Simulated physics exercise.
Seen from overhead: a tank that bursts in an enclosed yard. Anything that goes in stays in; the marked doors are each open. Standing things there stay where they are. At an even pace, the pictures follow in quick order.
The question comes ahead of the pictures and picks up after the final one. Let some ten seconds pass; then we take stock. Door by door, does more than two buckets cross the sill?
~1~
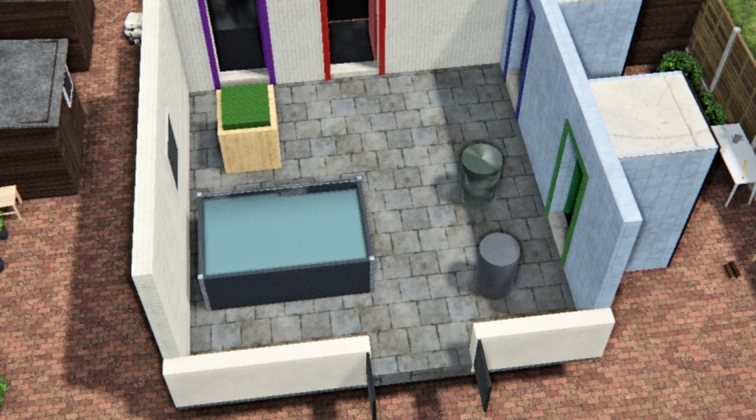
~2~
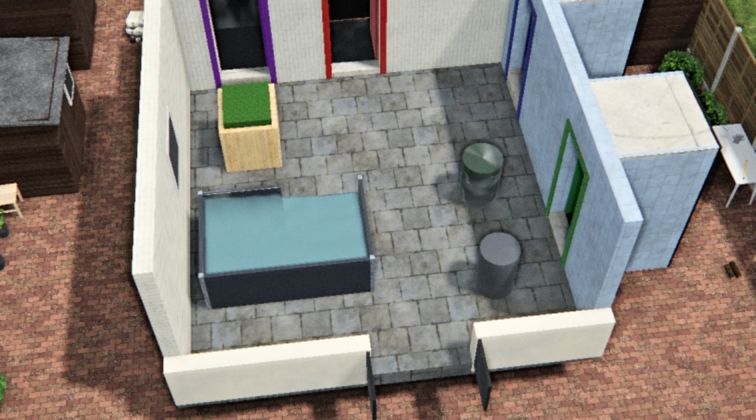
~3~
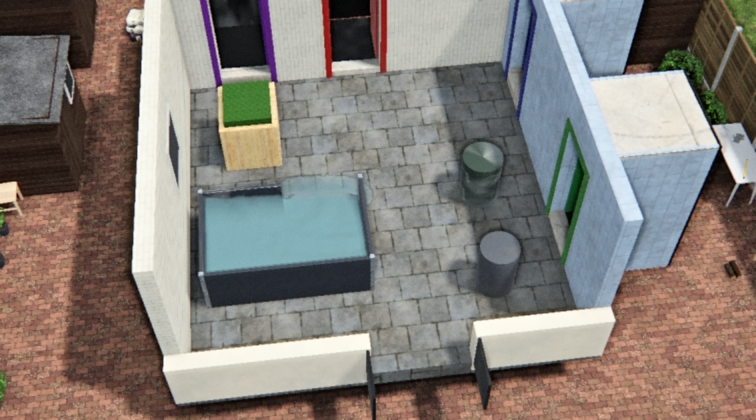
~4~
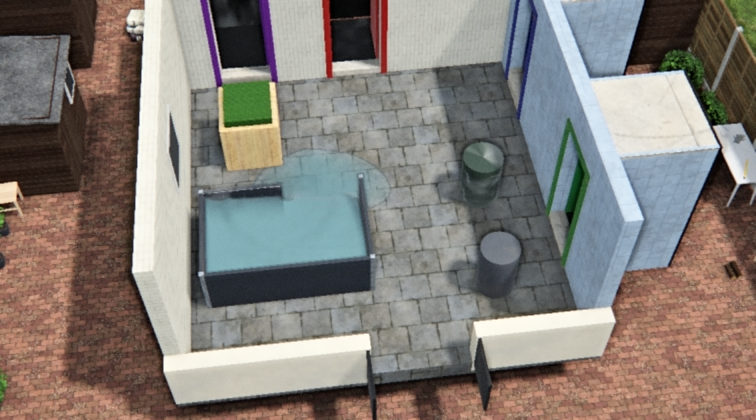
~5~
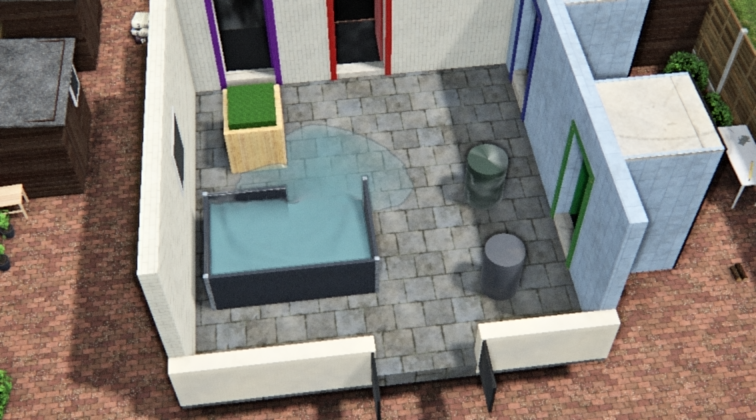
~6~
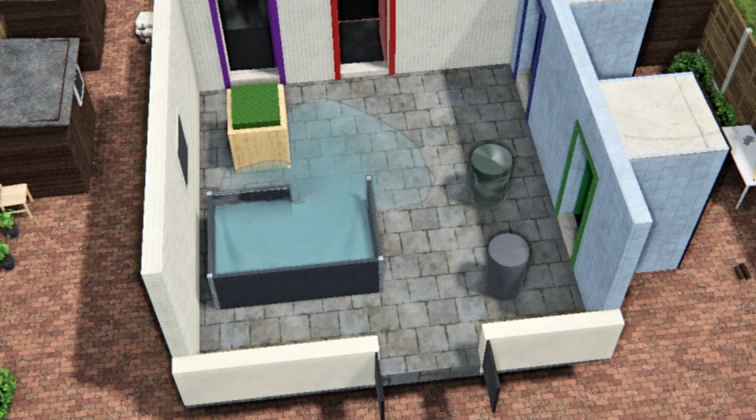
The green door is not overrun past two buckets; the blue door is not overrun past two buckets; the purple door is not overrun past two buckets; the red door is overrun past two buckets.
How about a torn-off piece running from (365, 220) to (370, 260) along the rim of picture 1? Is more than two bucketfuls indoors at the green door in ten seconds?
At the green door, the inflow beats the threshold.
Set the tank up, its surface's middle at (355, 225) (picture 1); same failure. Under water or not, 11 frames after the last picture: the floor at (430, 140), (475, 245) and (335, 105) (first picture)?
Taking the three spots in that order, I'd say drenched, then spared, then drenched.
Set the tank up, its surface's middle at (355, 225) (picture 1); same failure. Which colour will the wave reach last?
Final one: The green one.
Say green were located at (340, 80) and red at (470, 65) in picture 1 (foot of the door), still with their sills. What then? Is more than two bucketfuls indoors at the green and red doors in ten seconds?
So the green one runs past it while the red one runs past it.
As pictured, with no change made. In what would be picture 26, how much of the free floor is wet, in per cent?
Share estimate: About 55 per cent.
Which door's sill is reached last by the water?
I'd go with the door marked green.
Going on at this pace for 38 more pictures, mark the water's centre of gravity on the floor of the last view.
Estimate: (362, 180).
A moment on, water covers 35 % of the floor; the green door not reached, the blue door not reached, the purple door wet at the sill, nothing in, the red door over two buckets in.
Next, water covers 50 % of the floor; the green door not reached, the blue door wet at the sill, nothing in, the purple door under two buckets in, the red door far over two buckets in.
Then, water covers 55 % of the floor; the green door not reached, the blue door wet at the sill, nothing in, the purple door under two buckets in, the red door far over two buckets in.
Later, water covers 80 % of the floor; the green door wet at the sill, nothing in, the blue door wet at the sill, nothing in, the purple door under two buckets in, the red door far over two buckets in.
In the end, water covers 100 % of the floor; the green door wet at the sill, nothing in, the blue door wet at the sill, nothing in, the purple door under two buckets in, the red door far over two buckets in.
